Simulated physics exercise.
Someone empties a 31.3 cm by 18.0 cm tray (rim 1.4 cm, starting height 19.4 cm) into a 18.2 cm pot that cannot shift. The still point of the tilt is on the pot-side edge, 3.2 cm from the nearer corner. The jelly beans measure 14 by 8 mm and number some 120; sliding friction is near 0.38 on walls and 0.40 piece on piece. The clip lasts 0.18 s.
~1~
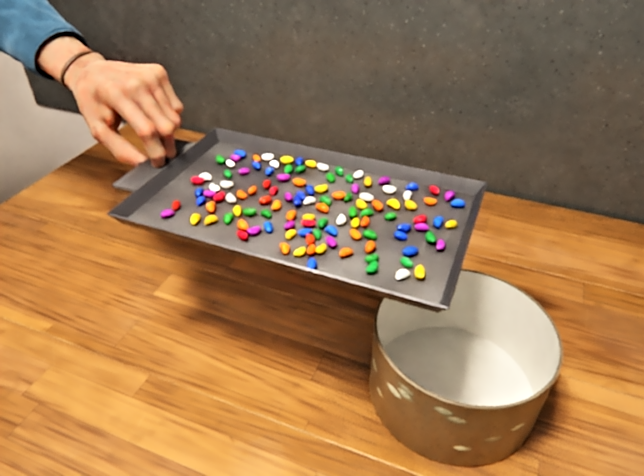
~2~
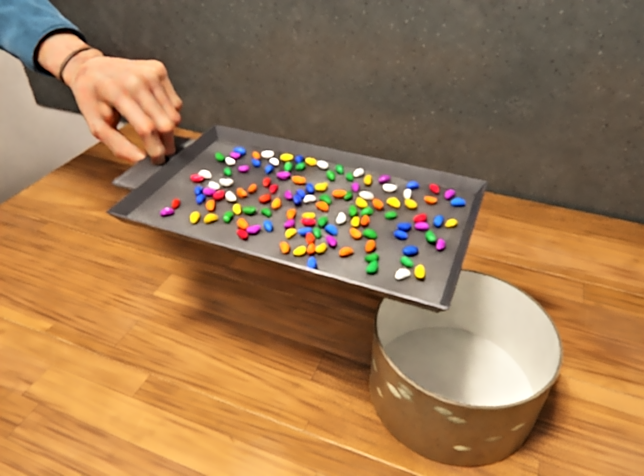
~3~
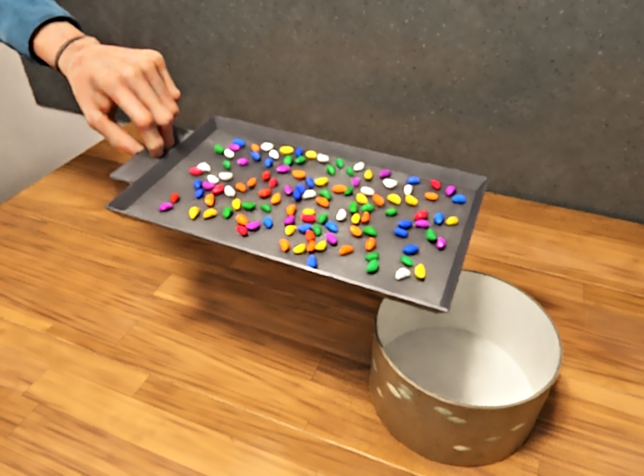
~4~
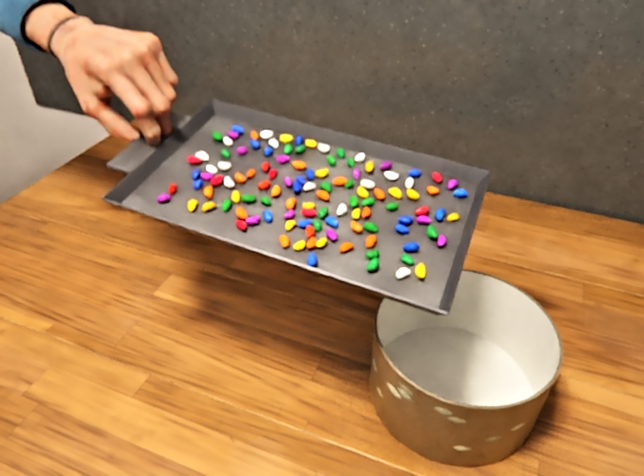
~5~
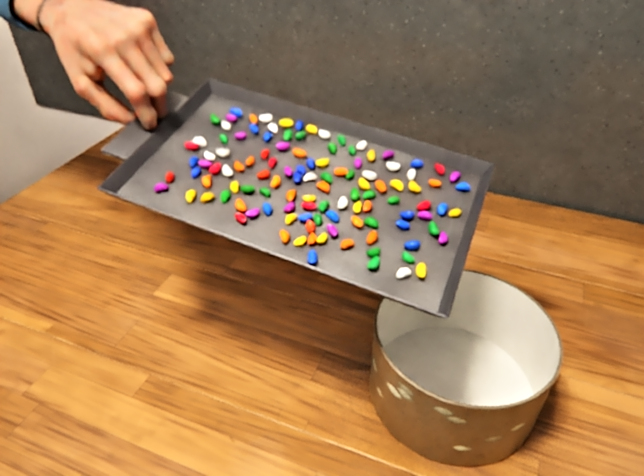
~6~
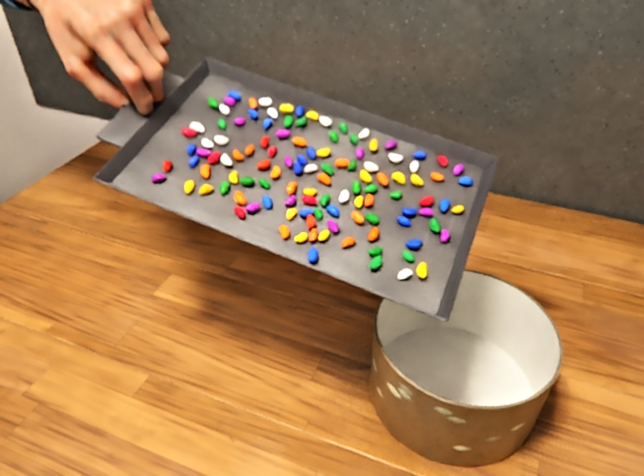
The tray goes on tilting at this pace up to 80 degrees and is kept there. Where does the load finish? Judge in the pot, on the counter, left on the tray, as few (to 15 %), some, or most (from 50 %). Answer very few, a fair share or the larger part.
In the pot: Very few; on the counter: The larger part; left on the tray: Very few.
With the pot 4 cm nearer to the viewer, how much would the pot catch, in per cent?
It would be near 55 per cent.
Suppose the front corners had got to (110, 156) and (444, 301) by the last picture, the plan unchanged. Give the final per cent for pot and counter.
Pot 80, counter 20.
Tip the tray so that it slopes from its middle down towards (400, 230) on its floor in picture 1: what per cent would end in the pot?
About 65 per cent.
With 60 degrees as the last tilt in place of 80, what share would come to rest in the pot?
It would be near 0 per cent.
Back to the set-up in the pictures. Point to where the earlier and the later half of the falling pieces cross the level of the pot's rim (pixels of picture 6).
At about (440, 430), then at (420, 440).
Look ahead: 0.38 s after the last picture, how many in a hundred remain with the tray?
Roughly 70 per cent.
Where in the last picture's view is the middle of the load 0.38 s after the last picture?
Around (386, 308).
Then, 0.23 s after the last picture, tilt 50 degrees; the tray holds 100 %, the pot 0 %.
Then, 0.38 s after the last picture, tilt 71 degrees; the tray holds 70 %, the pot 0 %.
Then, 0.66 s after the last picture, tilt 80 degrees; the tray holds 0 %, the pot 5 %.
In the end, pot 5 %, counter 95 %, tray 0 %.
